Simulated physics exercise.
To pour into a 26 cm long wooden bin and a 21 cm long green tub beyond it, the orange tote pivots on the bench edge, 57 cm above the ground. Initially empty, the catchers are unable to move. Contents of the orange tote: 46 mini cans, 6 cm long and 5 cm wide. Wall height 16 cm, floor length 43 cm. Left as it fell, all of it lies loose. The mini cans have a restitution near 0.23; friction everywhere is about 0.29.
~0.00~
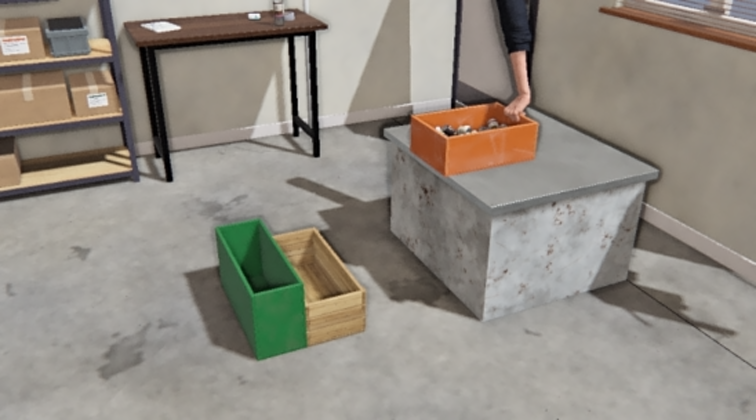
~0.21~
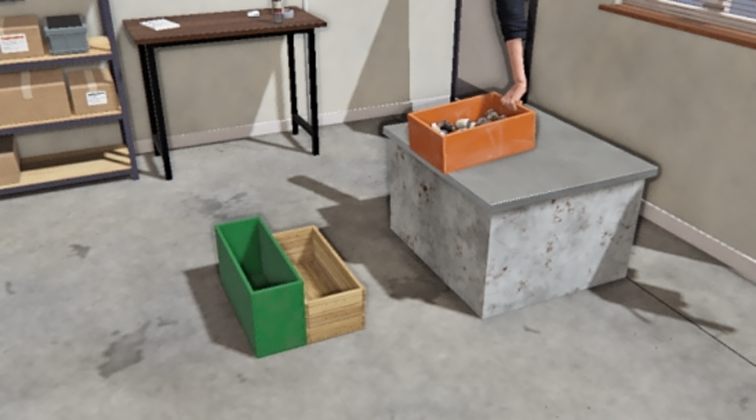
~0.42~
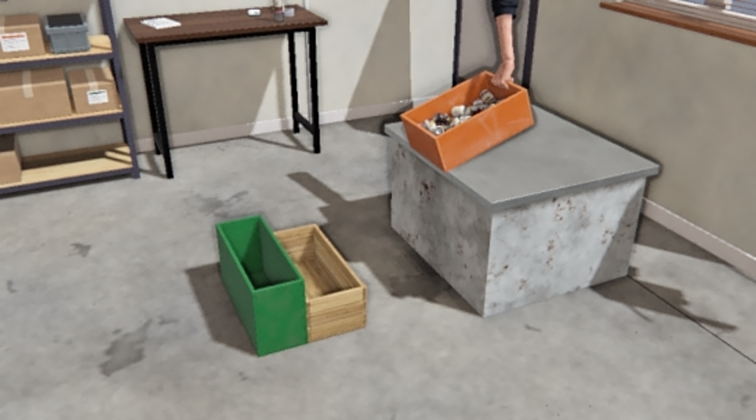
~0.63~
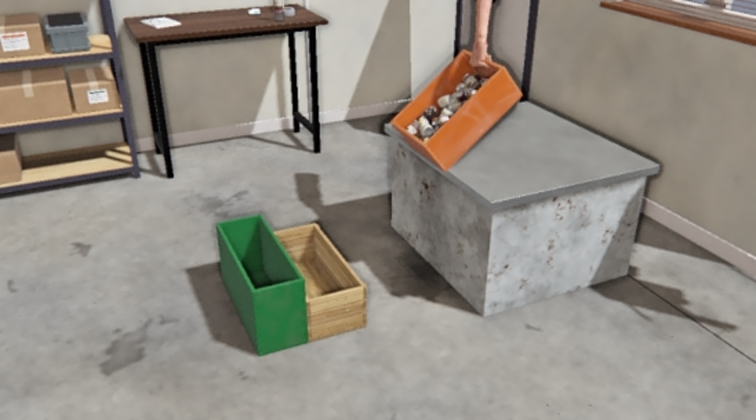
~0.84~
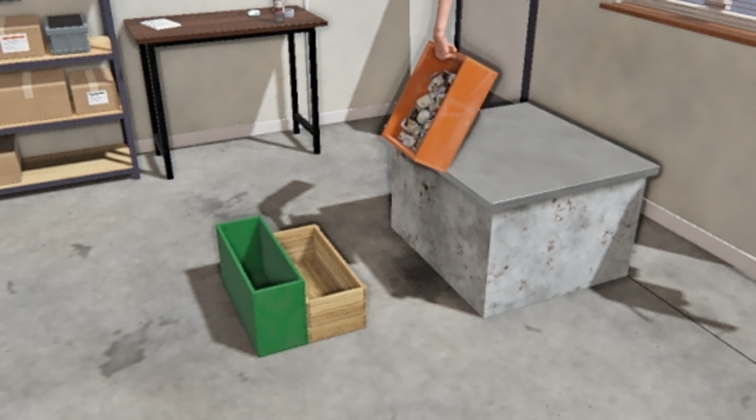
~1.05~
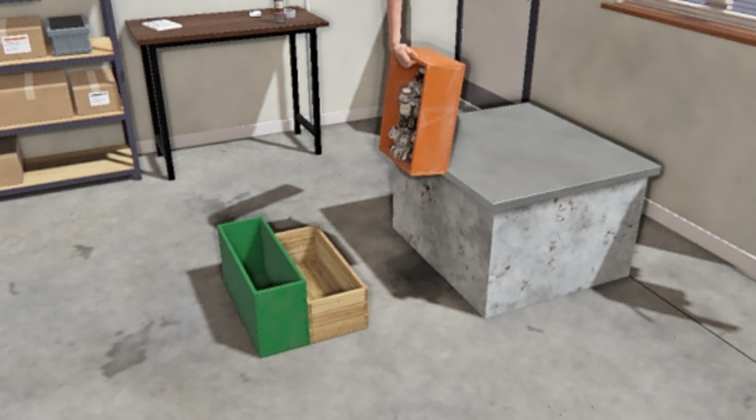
A hand tilts an orange tote of small objects steeply leftward on a grey bench's edge.
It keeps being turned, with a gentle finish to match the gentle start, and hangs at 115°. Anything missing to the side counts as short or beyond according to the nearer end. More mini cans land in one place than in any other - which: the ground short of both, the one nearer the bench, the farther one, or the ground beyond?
My answer: Short.
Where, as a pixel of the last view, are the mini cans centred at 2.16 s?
The middle lies near (360, 284).
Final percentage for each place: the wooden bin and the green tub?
About 20 and 0 per cent.
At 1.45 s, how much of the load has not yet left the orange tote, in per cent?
Still in there: Some 65 per cent.
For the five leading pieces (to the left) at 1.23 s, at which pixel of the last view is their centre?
Centre approx. at (372, 175) px.
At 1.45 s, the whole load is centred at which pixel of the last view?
Around (391, 156).
After 1.23 s, tilt 98°; 41 still in the orange tote and 5 in the air.
After 1.45 s, tilt 111°; 29 still in the orange tote, 1 in the wooden bin, 3 on the ground short of the wooden bin and 13 in the air.
After 1.76 s, tilt 115°; 3 still in the orange tote, 6 in the wooden bin, 17 on the ground short of the wooden bin and 20 in the air.
Final count (at 2.16 s), 10 in the wooden bin and 36 on the ground short of the wooden bin.
